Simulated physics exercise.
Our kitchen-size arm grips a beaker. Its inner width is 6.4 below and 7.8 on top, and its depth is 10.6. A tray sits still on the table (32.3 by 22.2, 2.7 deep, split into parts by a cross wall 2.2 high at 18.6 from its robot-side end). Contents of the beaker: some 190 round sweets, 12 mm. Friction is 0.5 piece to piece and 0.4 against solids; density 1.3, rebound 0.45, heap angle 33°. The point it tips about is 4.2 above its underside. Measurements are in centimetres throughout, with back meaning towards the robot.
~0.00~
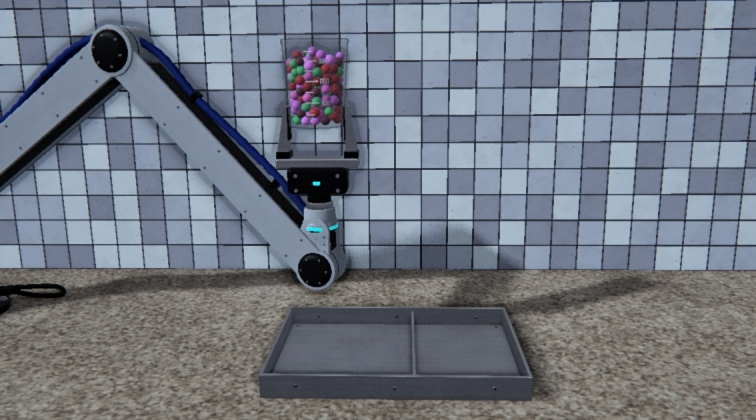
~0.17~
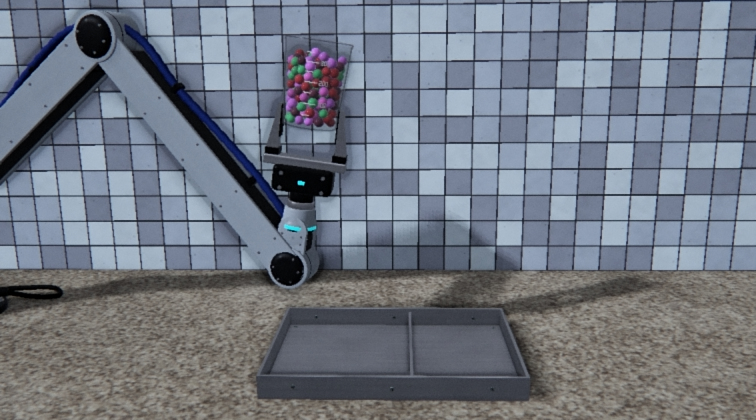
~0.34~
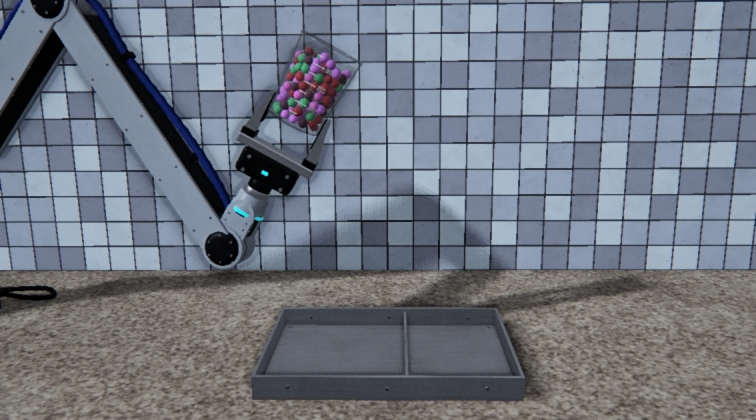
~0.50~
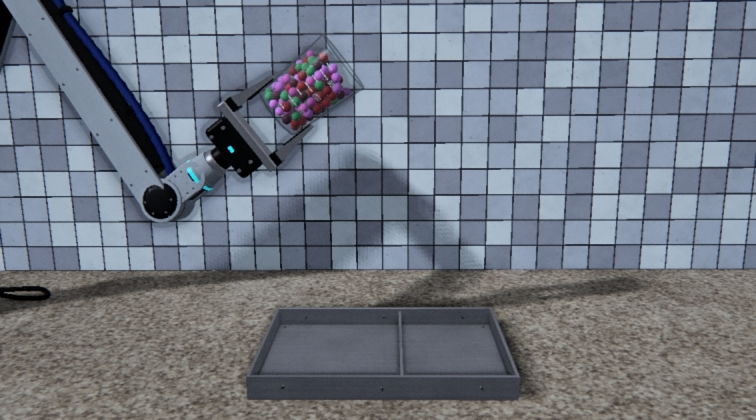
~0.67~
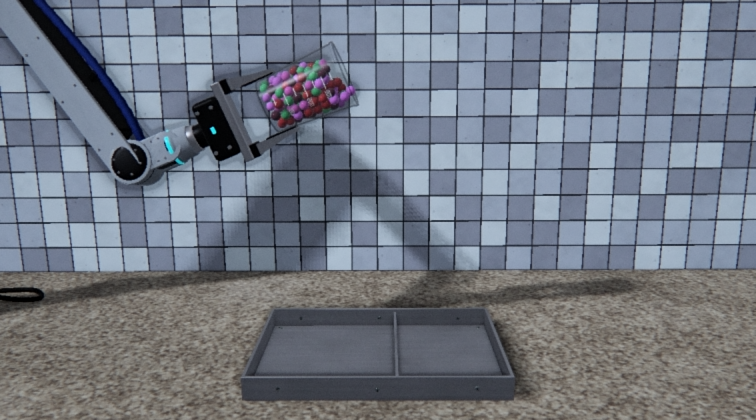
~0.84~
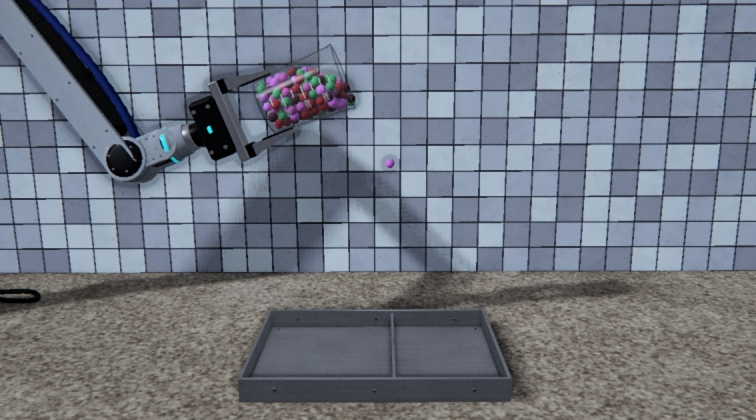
A robot arm tilts a clear beaker of colourful sweets rightward, and one pink sweet drops out.
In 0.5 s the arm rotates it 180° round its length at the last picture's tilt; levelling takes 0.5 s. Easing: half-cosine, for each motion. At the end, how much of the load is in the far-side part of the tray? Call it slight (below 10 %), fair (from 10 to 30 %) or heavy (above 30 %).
I would call it slight, below 10 %.
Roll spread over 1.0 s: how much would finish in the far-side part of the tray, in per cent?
It would come to close to 5 per cent.
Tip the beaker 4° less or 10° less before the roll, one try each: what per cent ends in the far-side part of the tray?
I'd expect some 5 per cent, then some 0 per cent.
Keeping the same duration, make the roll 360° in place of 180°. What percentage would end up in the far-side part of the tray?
Estimate: Near 5 %.
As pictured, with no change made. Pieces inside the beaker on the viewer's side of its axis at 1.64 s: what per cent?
About 45 %.
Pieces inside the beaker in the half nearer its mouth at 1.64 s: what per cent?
About 45 percent.
After 1.24 s, tipped 69°, highest piece 40 above the table; 186 in the beaker, 2 in the far-side part, 1 in flight or on a rim.
After 1.64 s, tipped 24°, highest piece 42 above the table; 179 in the beaker, 7 in the far-side part, 1 in the robot-side part, 2 in flight or on a rim.
After 2.04 s, upright, highest piece 42 above the table; 179 in the beaker, 8 in the far-side part, 1 in the robot-side part, 1 on the table or floor.
After 2.74 s, upright, highest piece 42 above the table; 179 in the beaker, 8 in the far-side part, 1 in the robot-side part, 1 on the table or floor.
In the end, 179 in the beaker, 8 in the far-side part, 1 in the robot-side part, 1 on the table or floor. That is 4 % in the far-side part of the tray.
